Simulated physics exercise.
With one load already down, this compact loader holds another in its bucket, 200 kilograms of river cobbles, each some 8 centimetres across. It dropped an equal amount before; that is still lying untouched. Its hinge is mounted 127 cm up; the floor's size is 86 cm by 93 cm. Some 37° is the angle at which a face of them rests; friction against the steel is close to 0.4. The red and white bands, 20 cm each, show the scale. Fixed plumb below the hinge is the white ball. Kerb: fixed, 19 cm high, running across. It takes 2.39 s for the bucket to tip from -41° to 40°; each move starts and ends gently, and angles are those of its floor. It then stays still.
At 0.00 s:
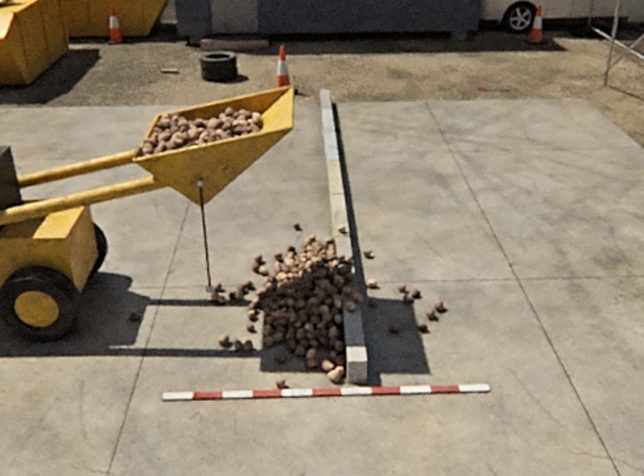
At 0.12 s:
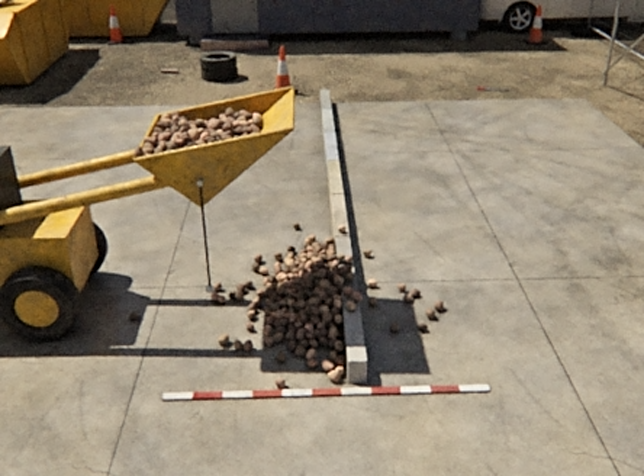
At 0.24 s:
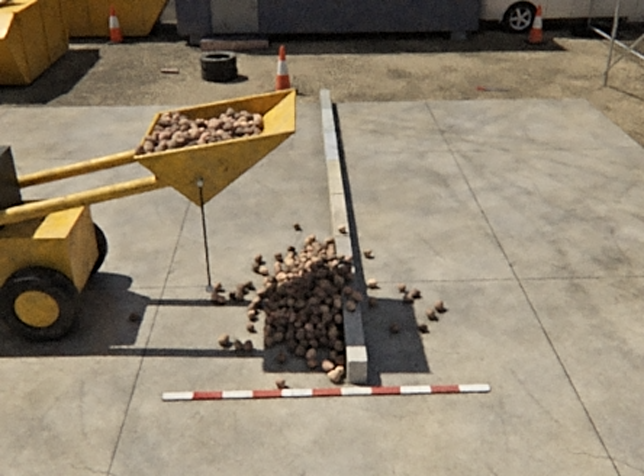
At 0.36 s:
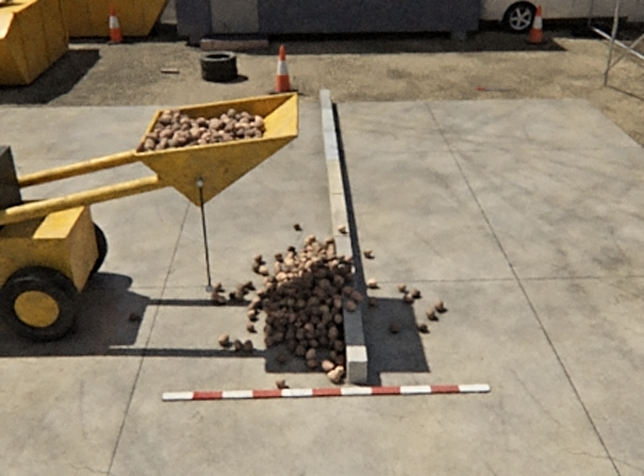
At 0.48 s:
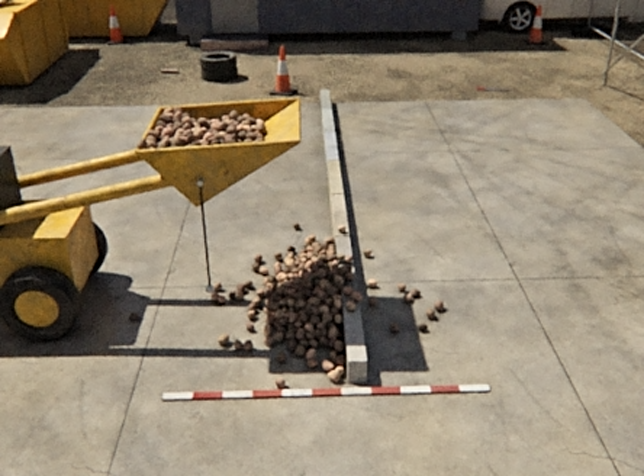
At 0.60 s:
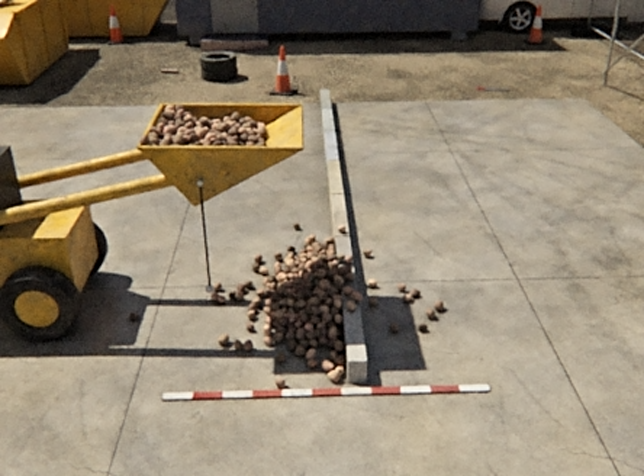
The yellow loader's bucket, full of brownish stones, slowly tilted back toward level, its front lip rising slightly as the stones shifted a little inside, while the pile below by the kerb lay still.
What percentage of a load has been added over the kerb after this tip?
21 %.
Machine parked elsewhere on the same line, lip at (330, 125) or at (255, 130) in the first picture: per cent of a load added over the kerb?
Around 80 and 0 percent respectively.
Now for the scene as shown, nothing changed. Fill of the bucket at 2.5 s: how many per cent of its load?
About 10 percent is still in there.
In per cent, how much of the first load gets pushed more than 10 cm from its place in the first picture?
Near 20 per cent, I reckon.
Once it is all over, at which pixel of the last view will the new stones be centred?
Their centre rests close to (319, 286).
After 1.8 s the floor is at 27°; in per cent of one load, 99 in the bucket, 98 on this side of the kerb, 3 over the kerb; the foremost stones are at (409, 299).
After 2.5 s the floor is at 40°; in per cent of one load, 11 in the bucket, 179 on this side of the kerb, 10 over the kerb; the foremost stones are at (412, 296).
After 2.8 s the floor is at 40°; in per cent of one load, 0 in the bucket, 179 on this side of the kerb, 22 over the kerb; the foremost stones are at (424, 298).
After 5.3 s the floor is at 40°; in per cent of one load, 0 in the bucket, 176 on this side of the kerb, 24 over the kerb; the foremost stones are at (447, 296). Net gain over the kerb, 21.
